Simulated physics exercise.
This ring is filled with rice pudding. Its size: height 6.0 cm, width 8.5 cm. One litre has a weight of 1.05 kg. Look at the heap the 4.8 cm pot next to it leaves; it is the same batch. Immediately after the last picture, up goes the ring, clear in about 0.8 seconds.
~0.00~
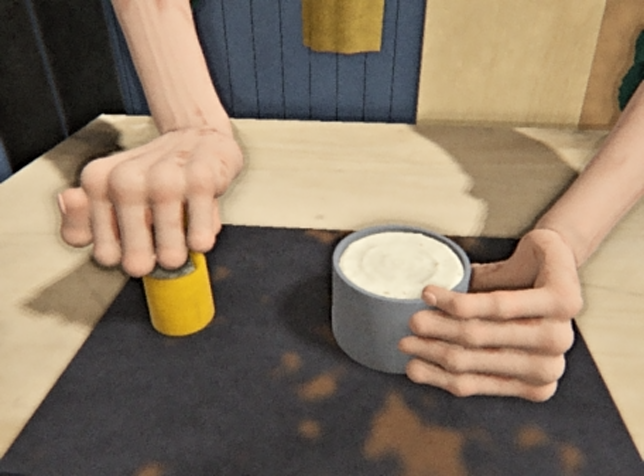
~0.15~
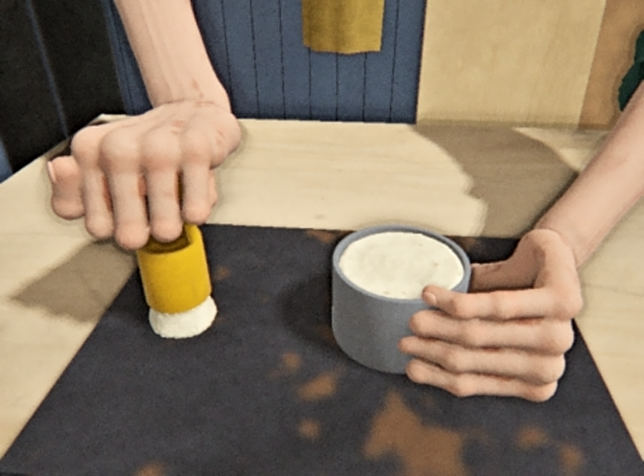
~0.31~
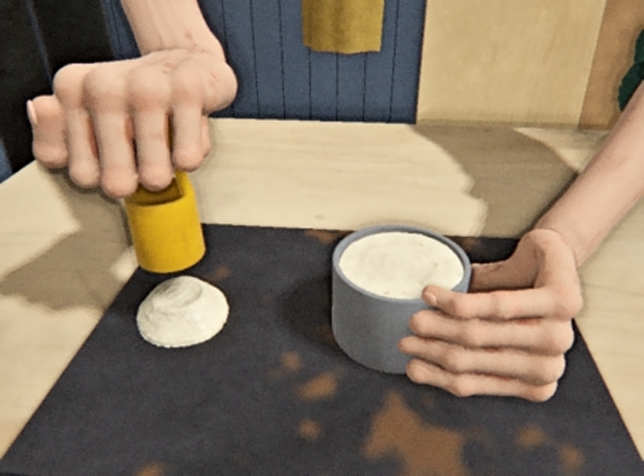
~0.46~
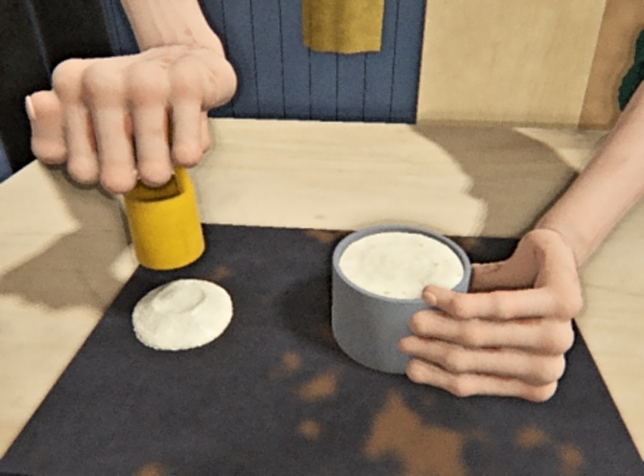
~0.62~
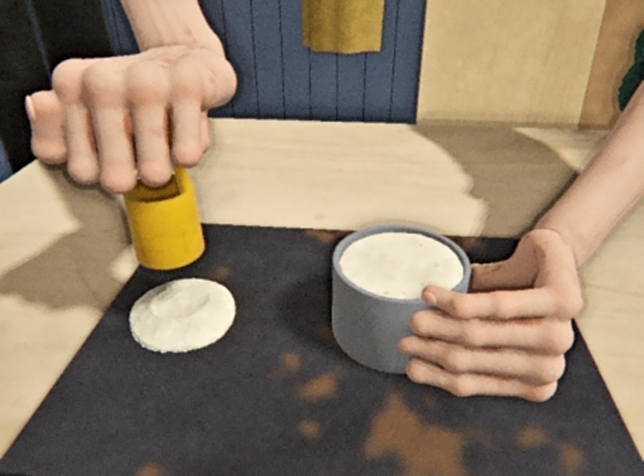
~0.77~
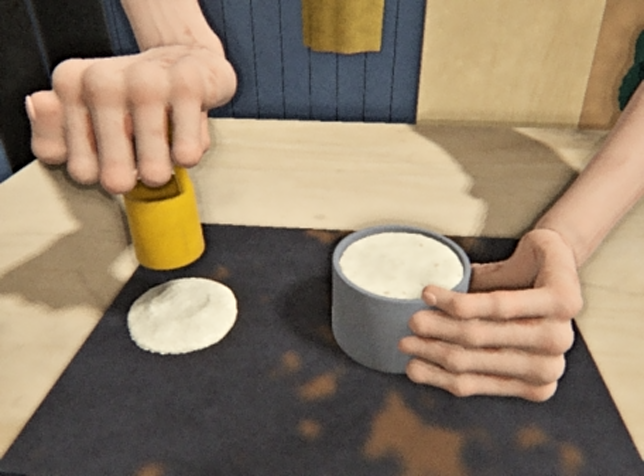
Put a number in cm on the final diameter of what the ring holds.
18.3 cm.
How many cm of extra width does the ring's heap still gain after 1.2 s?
That works out to roughly 4.5 cm.
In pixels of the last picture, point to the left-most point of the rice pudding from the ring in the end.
The pixel is about (272, 337).
After 1.0 s, the ring is up 1.8 cm; the rice pudding has come down 0.4 cm to 5.6 cm and is 10 cm wide.
After 1.2 s, the ring is up 4.1 cm; the rice pudding has come down 2.6 cm to 3.4 cm and is 14 cm wide.
After 1.4 s, the ring is up 6.4 cm; the rice pudding has come down 3.5 cm to 2.5 cm and is 16 cm wide.
After 1.6 s, the ring is clear; the rice pudding has come down 3.6 cm to 2.4 cm and is 17 cm wide.
After 3.4 s, at rest, the ring is clear; the rice pudding has come down 3.8 cm to 2.2 cm and is 18 cm wide.
